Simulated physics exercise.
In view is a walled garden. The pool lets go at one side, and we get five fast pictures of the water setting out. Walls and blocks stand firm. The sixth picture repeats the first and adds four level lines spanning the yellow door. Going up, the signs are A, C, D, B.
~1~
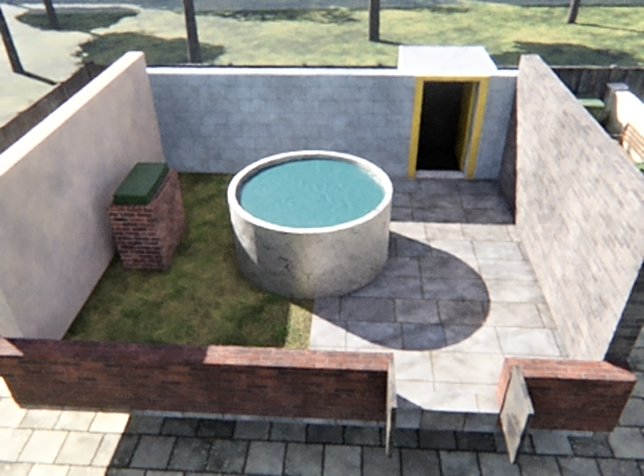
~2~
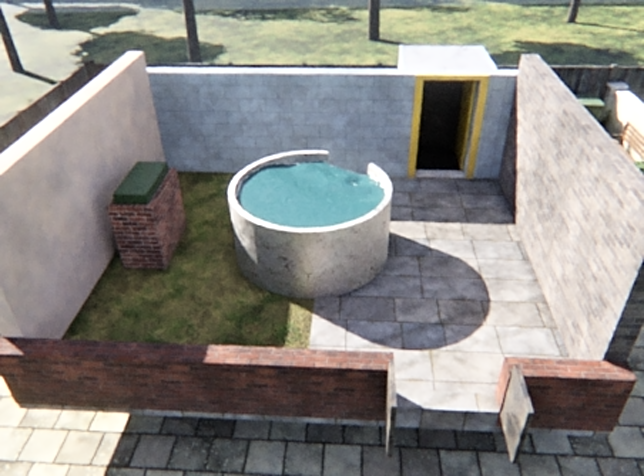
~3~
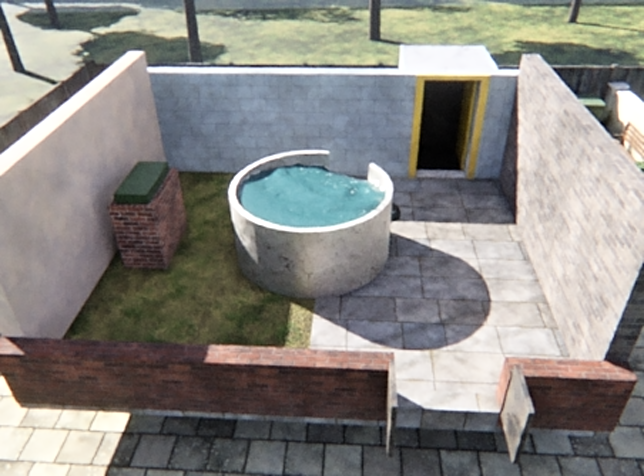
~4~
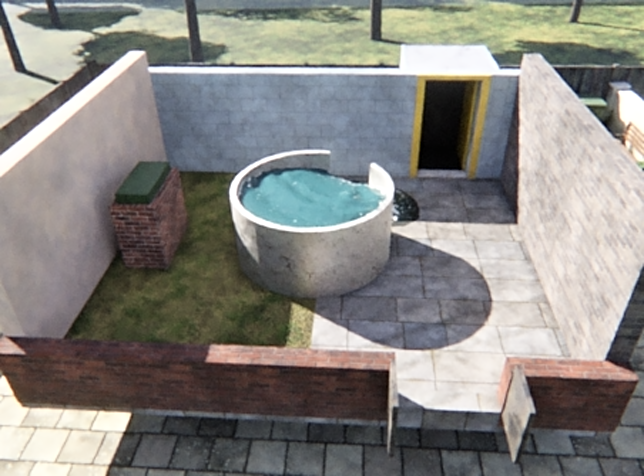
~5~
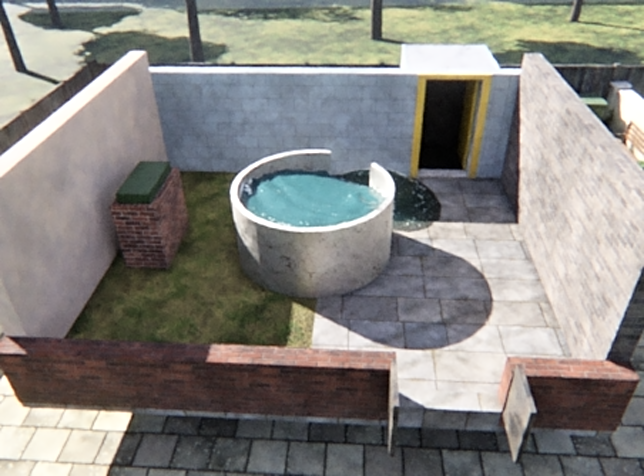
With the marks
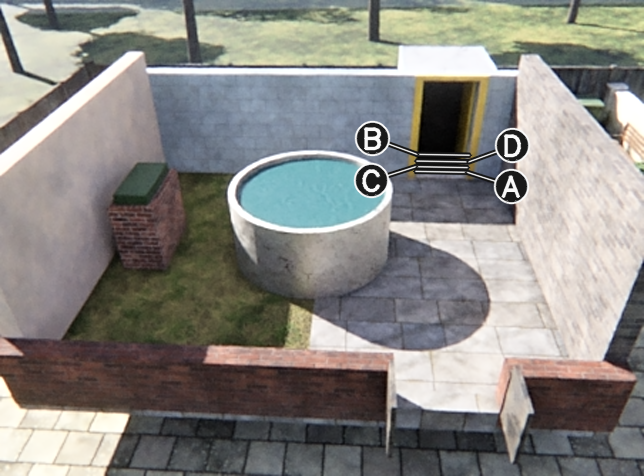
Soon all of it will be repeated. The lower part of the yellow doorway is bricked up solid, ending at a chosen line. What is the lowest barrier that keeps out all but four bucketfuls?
Mark D.
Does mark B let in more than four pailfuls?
No.
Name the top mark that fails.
C.
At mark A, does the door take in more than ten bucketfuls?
Yes.
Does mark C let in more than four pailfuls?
Yes, that goes wrong.
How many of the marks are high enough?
Two of the four.
On the marked copy, A at (441, 171); B at (443, 154); C at (441, 167); D at (442, 161); from the bottom up A, C, D, B.
For mark A, dozens of bucketfuls pour in.
For mark B, a splash gets over, under a bucket.
For mark C, about 9 bucketfuls get in.
For mark D, a bucket or two gets in.
